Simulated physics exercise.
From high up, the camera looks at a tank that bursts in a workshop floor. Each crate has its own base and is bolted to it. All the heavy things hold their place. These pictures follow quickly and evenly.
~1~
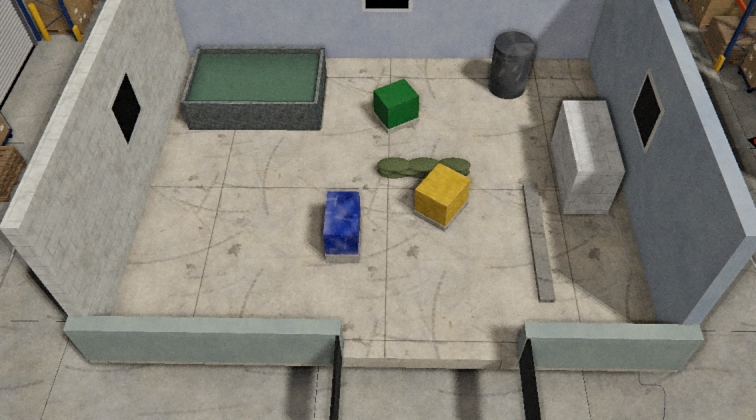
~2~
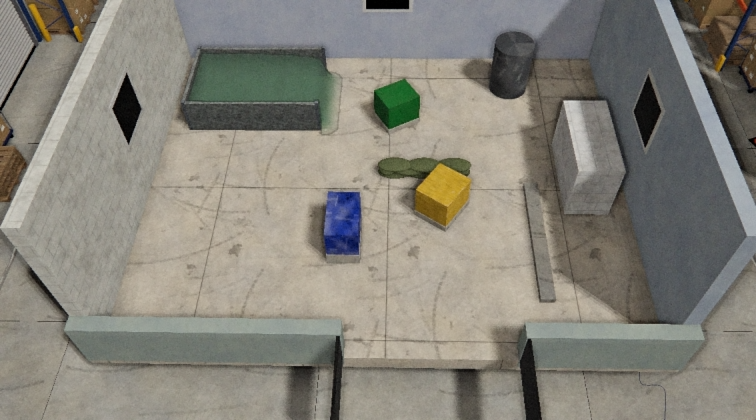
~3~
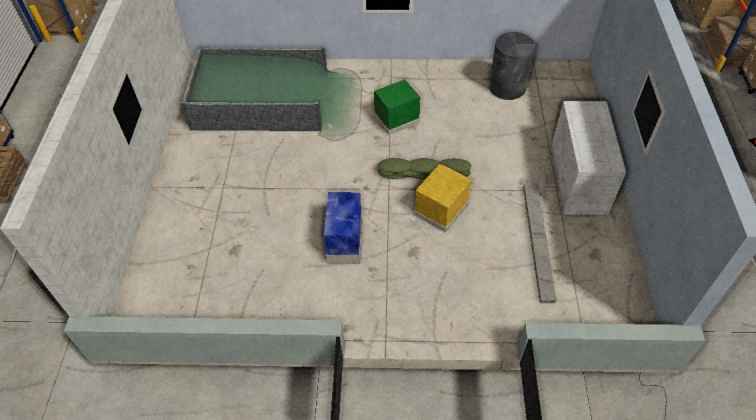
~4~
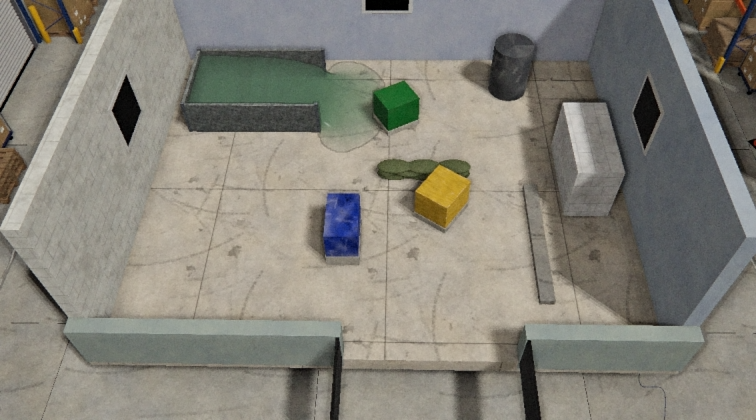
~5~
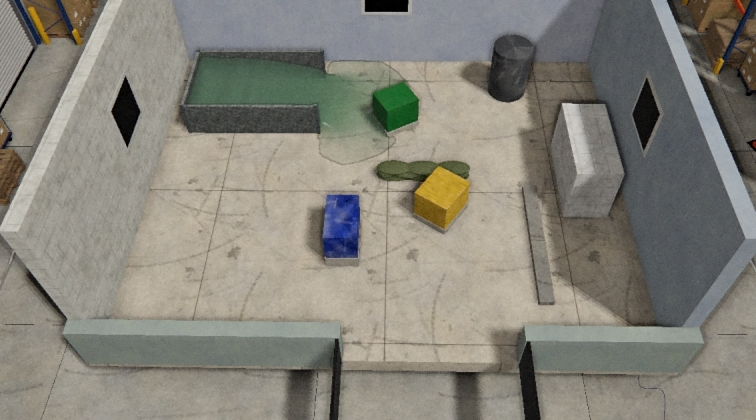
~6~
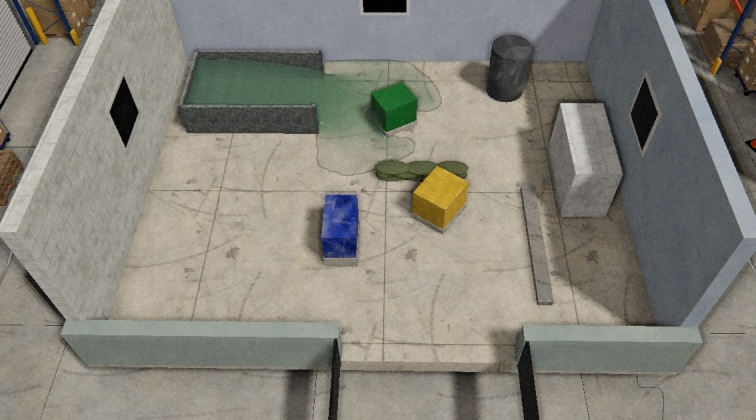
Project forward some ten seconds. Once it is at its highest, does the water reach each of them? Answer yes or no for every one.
Green crate: Yes, it gets wet; blue crate: No, it stays dry; yellow crate: No, it stays dry.
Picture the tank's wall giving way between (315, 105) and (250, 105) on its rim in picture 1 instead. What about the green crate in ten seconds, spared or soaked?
The green crate stays clear.
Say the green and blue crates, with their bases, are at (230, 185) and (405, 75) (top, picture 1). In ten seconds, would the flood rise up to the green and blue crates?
Outcome - green crate is not reached, blue crate is flooded.
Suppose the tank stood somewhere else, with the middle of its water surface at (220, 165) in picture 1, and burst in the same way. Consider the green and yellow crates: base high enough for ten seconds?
Green flooded, yellow flooded.
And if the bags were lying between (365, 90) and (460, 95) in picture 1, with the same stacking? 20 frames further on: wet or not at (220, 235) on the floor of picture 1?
At that place: Unflooded.
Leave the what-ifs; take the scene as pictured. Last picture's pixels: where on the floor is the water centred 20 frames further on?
Centre of the water: Near (417, 111).
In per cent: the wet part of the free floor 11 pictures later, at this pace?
Share estimate: About 30 per cent.
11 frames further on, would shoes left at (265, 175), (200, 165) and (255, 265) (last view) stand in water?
First spared, second spared, third spared.
A moment on, water covers 20 % of the floor; the green crate water round its plinth, the blue crate not reached, the yellow crate not reached.
Next, water covers 30 % of the floor; the green crate water round its plinth, the blue crate water round its plinth, the yellow crate water round its plinth.
Then, water covers 40 % of the floor; the green crate water round its plinth, the blue crate water round its plinth, the yellow crate water round its plinth.
Later, water covers 55 % of the floor; the green crate water round its plinth, the blue crate water round its plinth, the yellow crate water round its plinth.
In the end, water covers 95 % of the floor; the green crate was topped, the blue crate stayed above the water, the yellow crate stayed above the water.
